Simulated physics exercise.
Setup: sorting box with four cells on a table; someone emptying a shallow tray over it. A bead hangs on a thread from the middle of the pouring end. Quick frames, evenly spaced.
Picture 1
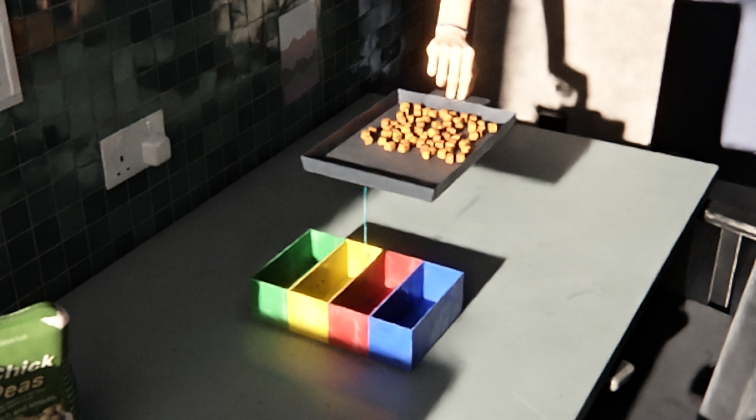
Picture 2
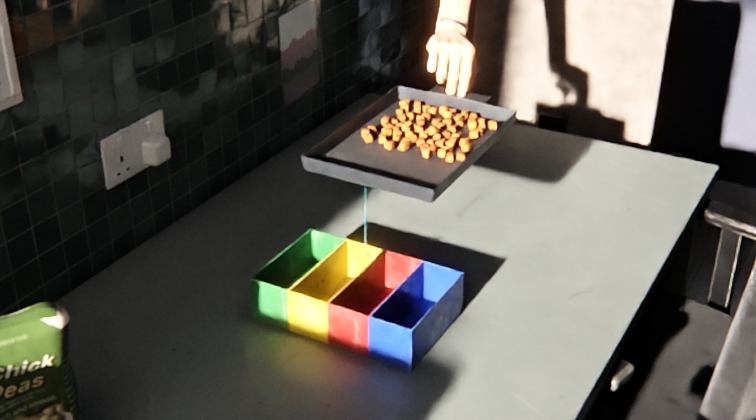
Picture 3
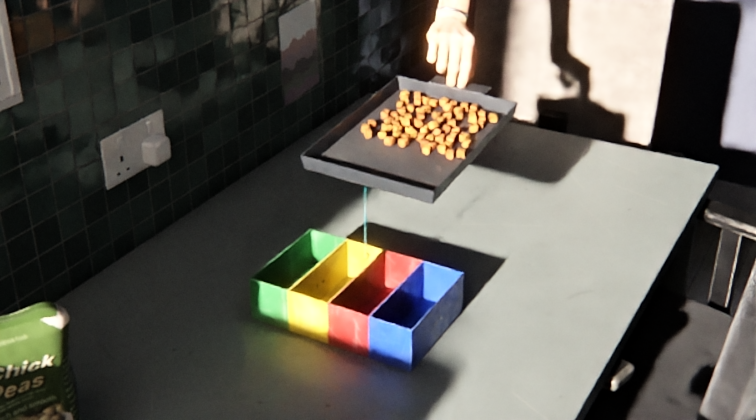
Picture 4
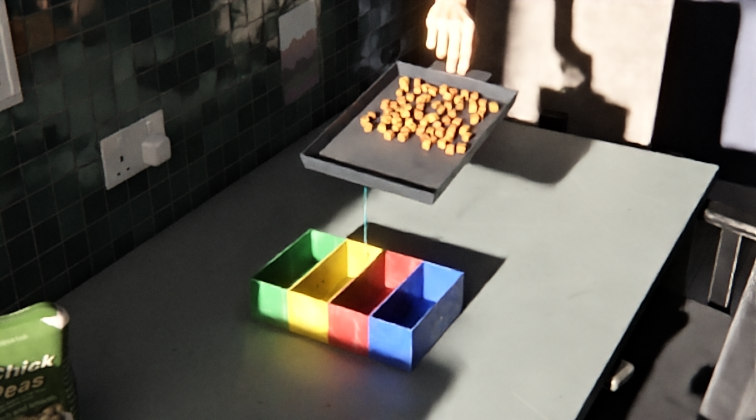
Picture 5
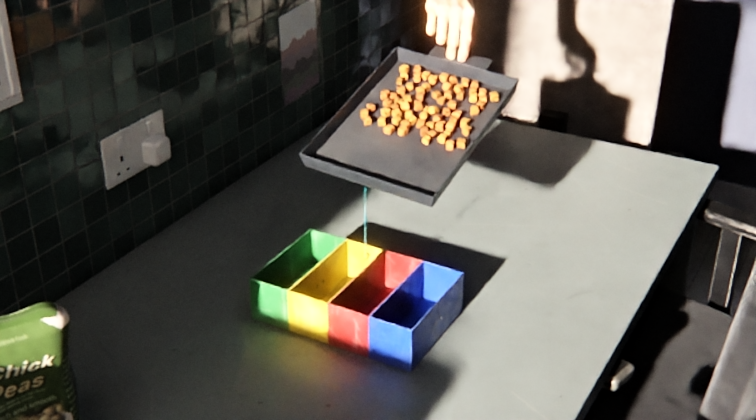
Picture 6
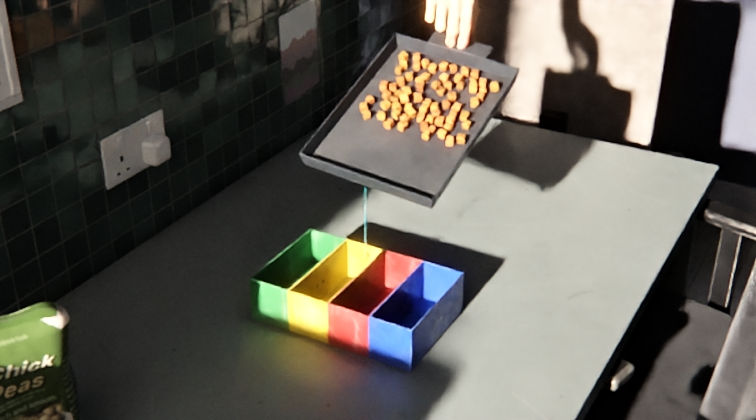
Hand raising the far end of a dark tray of small brown cubes above a green, yellow, red and blue box.
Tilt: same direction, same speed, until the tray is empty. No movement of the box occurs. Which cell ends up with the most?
The blue cell.
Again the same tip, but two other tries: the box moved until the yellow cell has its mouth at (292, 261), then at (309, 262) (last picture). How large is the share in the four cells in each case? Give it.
Roughly 30% on the first try and 50% on the second.
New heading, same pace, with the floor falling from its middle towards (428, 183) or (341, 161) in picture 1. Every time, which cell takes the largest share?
Blue; the green one.
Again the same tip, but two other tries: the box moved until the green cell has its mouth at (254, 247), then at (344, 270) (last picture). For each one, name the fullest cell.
In order of the tries: The blue one and the cell in red.
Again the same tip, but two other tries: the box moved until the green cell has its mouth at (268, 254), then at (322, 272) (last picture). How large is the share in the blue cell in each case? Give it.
About 40 per cent, then about 10 per cent.
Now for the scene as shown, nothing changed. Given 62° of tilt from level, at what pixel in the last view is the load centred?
The load is centred near (403, 172).
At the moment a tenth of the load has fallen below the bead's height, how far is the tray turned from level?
Around 85°, give or take.
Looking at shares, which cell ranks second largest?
The cell in red.
Shortly afterwards, tray tipped steeply; all but a few on the tray; only a few falling or outside the box.
Next, tray tipped right over; the bulk on the tray; a little in the blue cell; a little in the red cell; only a few in the yellow cell; only a few falling or outside the box.
Some moments later, tray tipped past a quarter turn; near two thirds in the blue cell; near a third in the red cell; a little in the yellow cell.
In the end, tray tipped past a quarter turn; near two thirds in the blue cell; near a third in the red cell; a little in the yellow cell; none at all in the green cell.
